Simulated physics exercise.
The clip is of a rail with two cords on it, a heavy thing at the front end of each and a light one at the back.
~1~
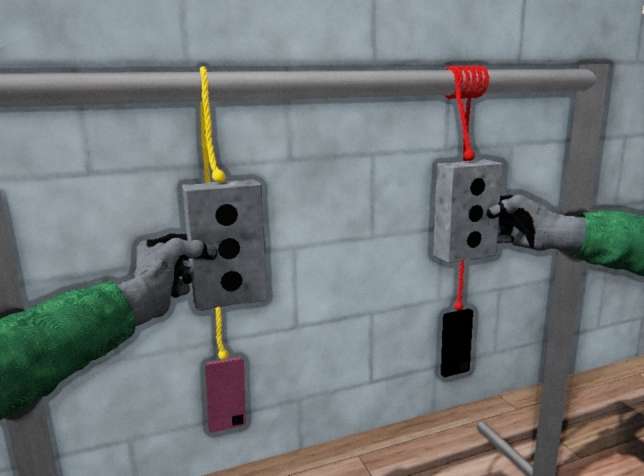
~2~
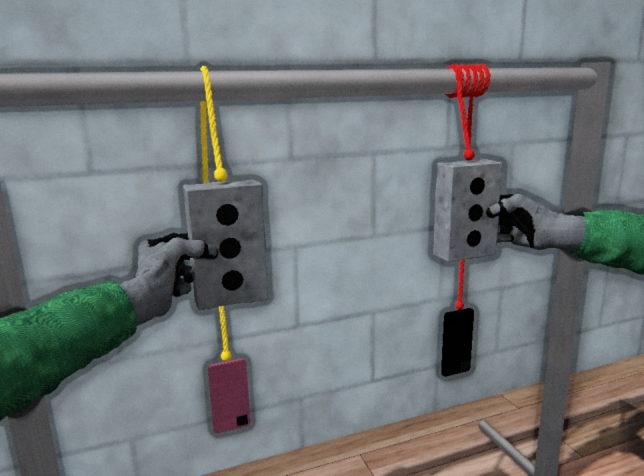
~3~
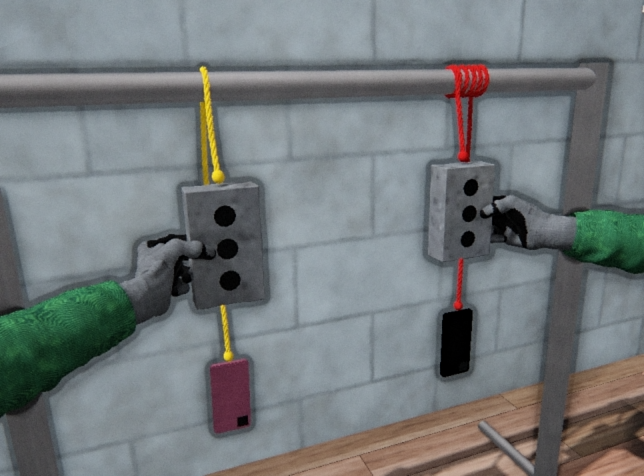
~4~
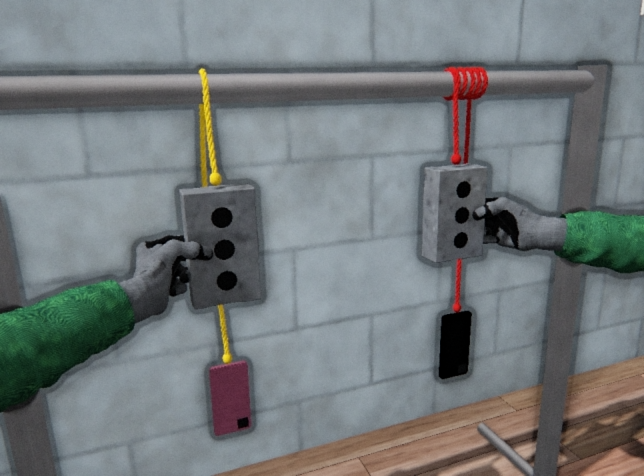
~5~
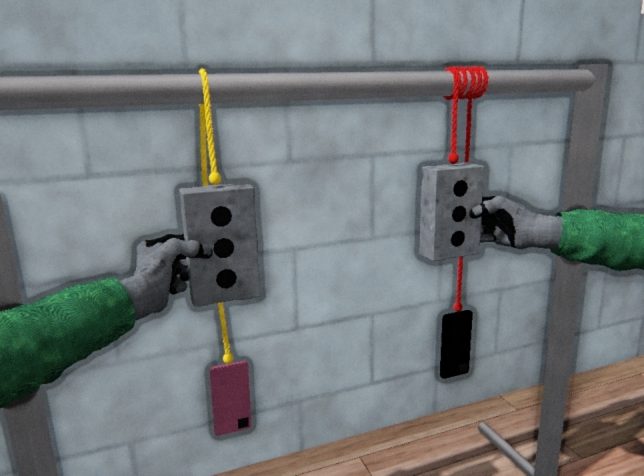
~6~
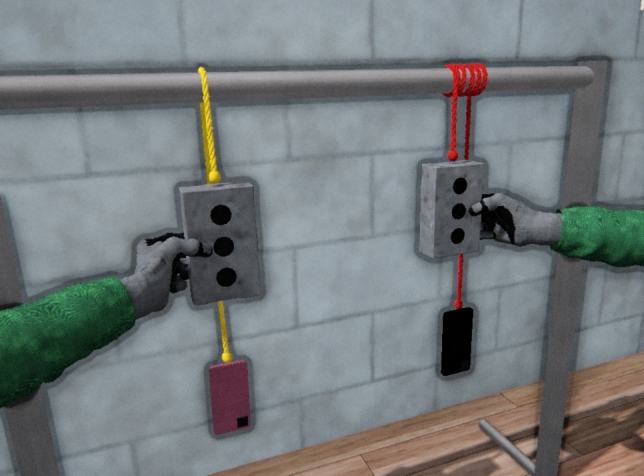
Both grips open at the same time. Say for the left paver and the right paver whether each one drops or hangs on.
The left paver slips down; the right paver hangs on.
Then, 0.52 s later than the last view, left paver on the floor; right paver in the air near (456, 166).
Then, 0.92 s later than the last view, left paver on the floor; right paver in the air near (450, 194).
Finally, left paver on the floor; right paver in the air near (456, 193). The left paver pulls its rope through and the right paver stays hanging.
